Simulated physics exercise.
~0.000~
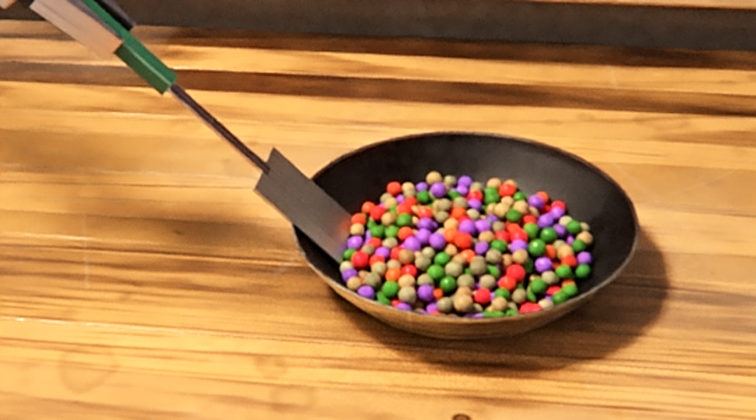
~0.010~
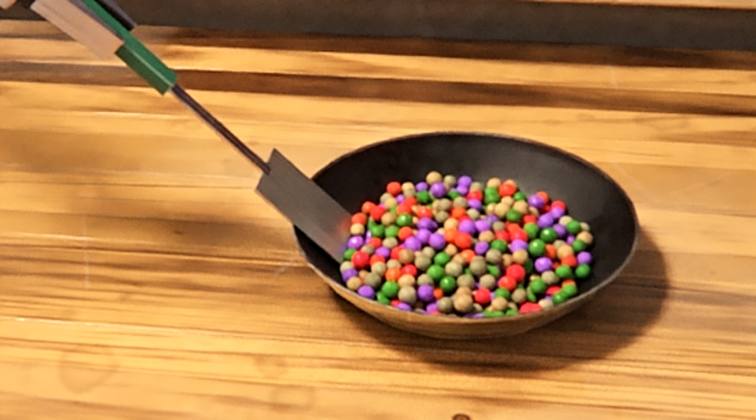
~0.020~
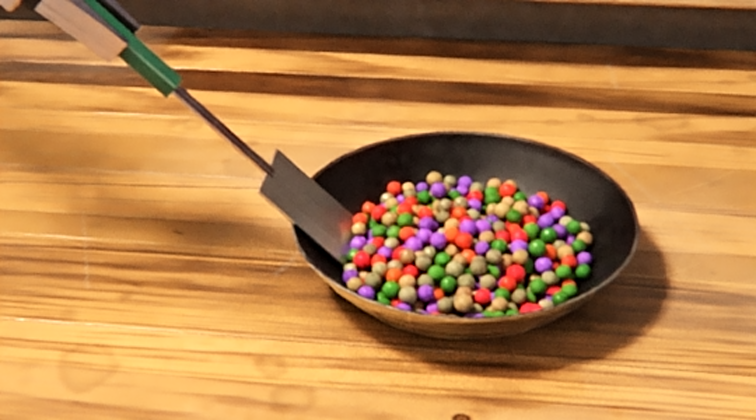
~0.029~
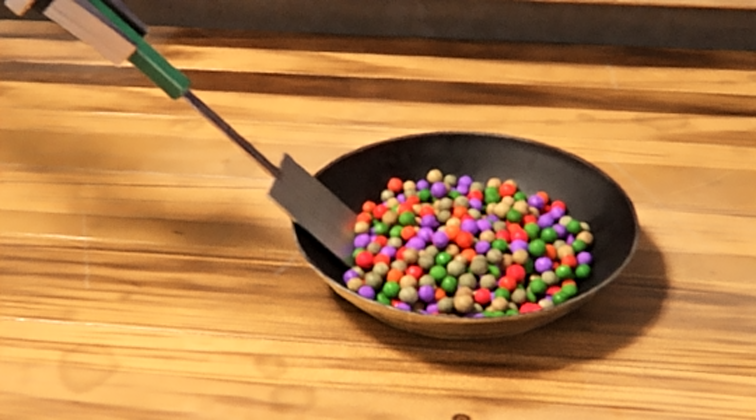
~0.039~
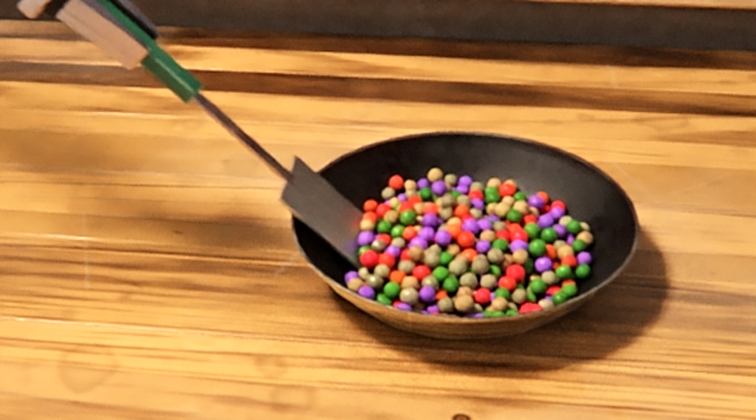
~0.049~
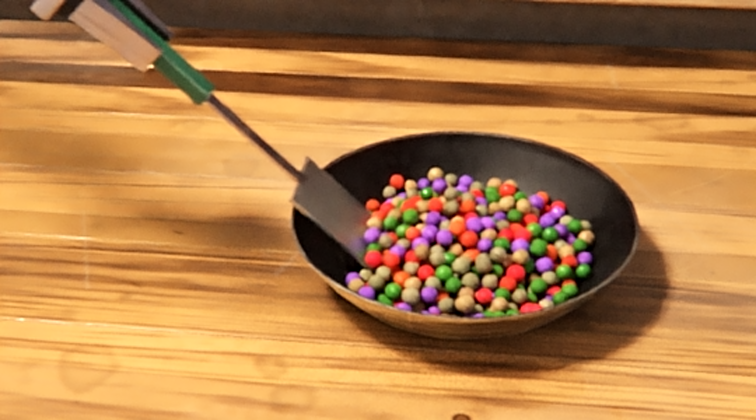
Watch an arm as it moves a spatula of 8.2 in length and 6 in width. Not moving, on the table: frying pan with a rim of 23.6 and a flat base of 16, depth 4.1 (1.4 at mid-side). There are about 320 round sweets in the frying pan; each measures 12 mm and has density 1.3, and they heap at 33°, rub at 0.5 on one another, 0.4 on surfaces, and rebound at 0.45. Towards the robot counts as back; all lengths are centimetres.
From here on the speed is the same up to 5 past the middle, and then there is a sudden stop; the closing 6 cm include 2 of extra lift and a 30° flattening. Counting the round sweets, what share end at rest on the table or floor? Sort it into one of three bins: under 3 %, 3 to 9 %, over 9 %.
Bin: Under 3 %.
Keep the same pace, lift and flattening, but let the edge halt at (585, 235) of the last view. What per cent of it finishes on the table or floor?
Roughly 15 per cent, I'd say.
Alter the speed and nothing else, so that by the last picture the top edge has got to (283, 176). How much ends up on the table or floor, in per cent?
Share: Roughly 0 %.
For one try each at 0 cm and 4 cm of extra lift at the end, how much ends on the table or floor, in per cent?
About 0 and 5 per cent.
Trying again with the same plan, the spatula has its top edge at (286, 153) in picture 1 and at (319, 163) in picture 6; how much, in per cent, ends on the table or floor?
Near 0 in a hundred.
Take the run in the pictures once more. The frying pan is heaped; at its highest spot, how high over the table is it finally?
Some 5.0 cm.
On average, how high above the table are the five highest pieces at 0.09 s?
Estimated height above table: Approx. 4 cm.
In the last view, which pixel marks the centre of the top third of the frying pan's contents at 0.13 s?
I'd say close to (496, 227).
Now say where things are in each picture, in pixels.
The first frame shows the spatula top edge at (263, 168), sloping 45°; upper third of the load around (460, 238), from x 350 to 585, top at y 180; 321 in the frying pan.
The second frame shows the spatula top edge at (264, 168), sloping 45°; upper third of the load around (460, 238), from x 350 to 585, top at y 180.
The third frame shows the spatula top edge at (268, 170), sloping 45°; upper third of the load around (460, 238), from x 350 to 585, top at y 180.
The fourth frame shows the spatula top edge at (276, 173), sloping 45°; upper third of the load around (455, 236), from x 350 to 585, top at y 180.
The fifth frame shows the spatula top edge at (287, 176), sloping 45°; upper third of the load around (448, 236), from x 355 to 585, top at y 175.
The sixth frame shows the spatula top edge at (299, 178), sloping 45°; upper third of the load around (453, 233), from x 355 to 585, top at y 175; 321 in the frying pan.
After 0.09 s, sloping 45°, highest piece 5 above the table; 321 in the frying pan.
After 0.13 s, sloping 33°, highest piece 6 above the table; 321 in the frying pan.
After 0.35 s, sloping 15°, highest piece 5 above the table; 320 in the frying pan, 1 on the table or floor.
After 1.40 s, sloping 15°, highest piece 5 above the table; 320 in the frying pan, 1 on the table or floor.
In the end, 320 in the frying pan, 1 on the table or floor. That is 0 % on the table or floor.
